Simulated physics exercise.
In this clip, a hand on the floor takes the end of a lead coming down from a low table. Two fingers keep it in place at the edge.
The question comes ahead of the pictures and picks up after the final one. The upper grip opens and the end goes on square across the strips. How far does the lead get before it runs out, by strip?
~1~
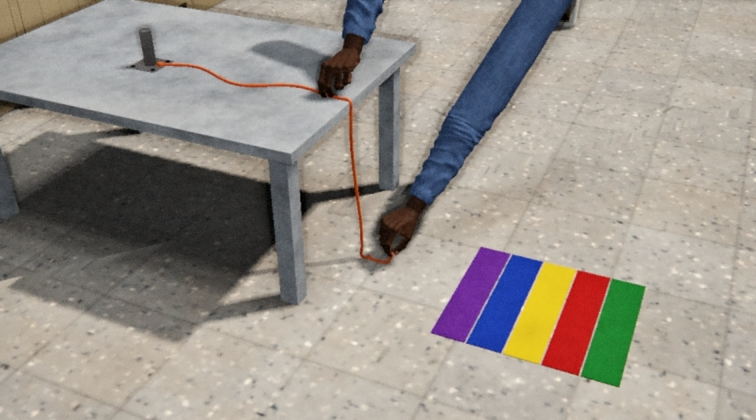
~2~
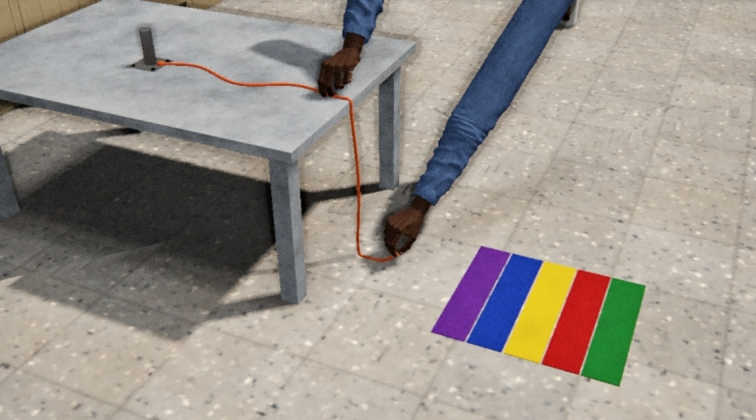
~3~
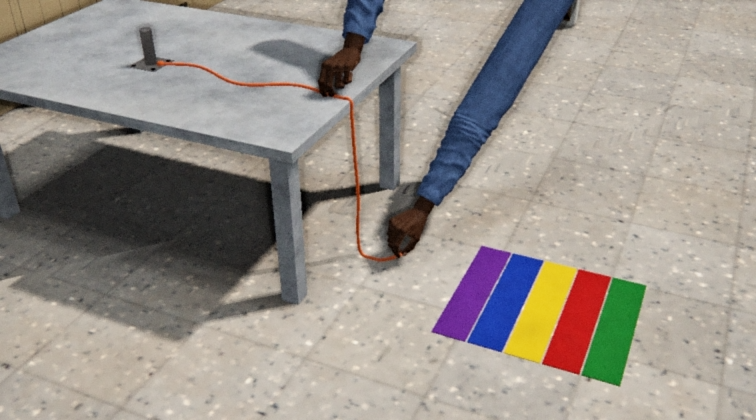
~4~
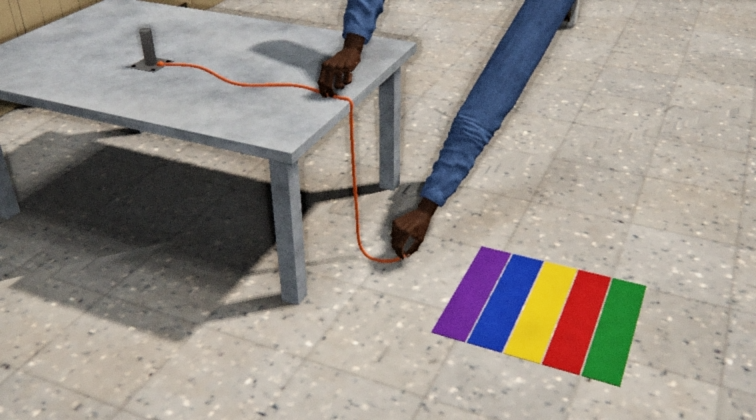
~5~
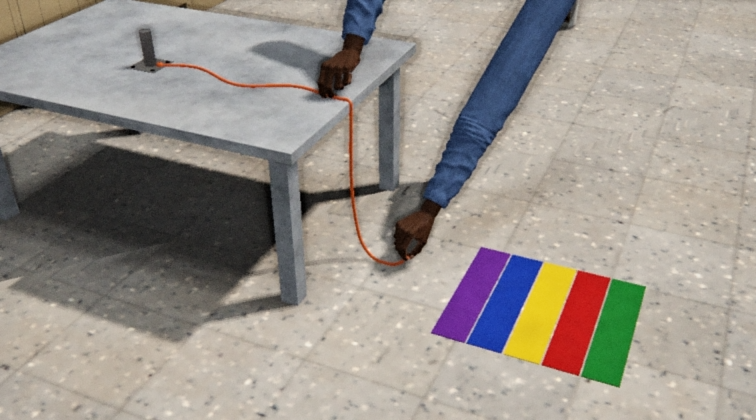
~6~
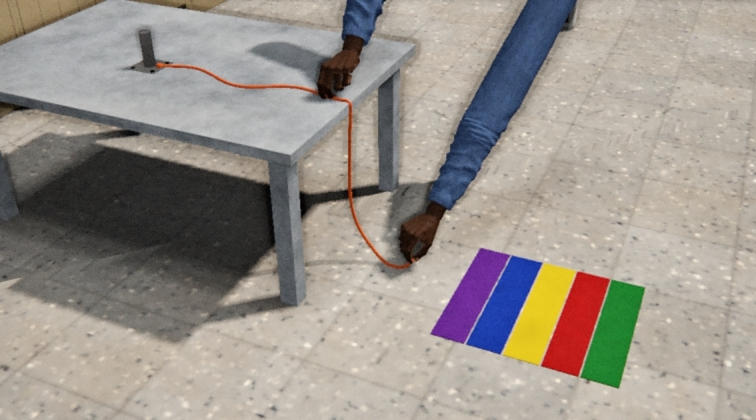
As far as the blue strip.
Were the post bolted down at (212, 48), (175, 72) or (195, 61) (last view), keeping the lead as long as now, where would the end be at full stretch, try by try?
One per try, in order: (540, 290), (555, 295), (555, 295).
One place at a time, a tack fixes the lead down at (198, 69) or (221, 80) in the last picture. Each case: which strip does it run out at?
Try by try: Blue; blue.
Early on, end near (452, 270); short of the strips.
Midway, end near (489, 279); over purple.
At the end of the slack, end near (511, 285); over blue. It gets as far as the blue strip.
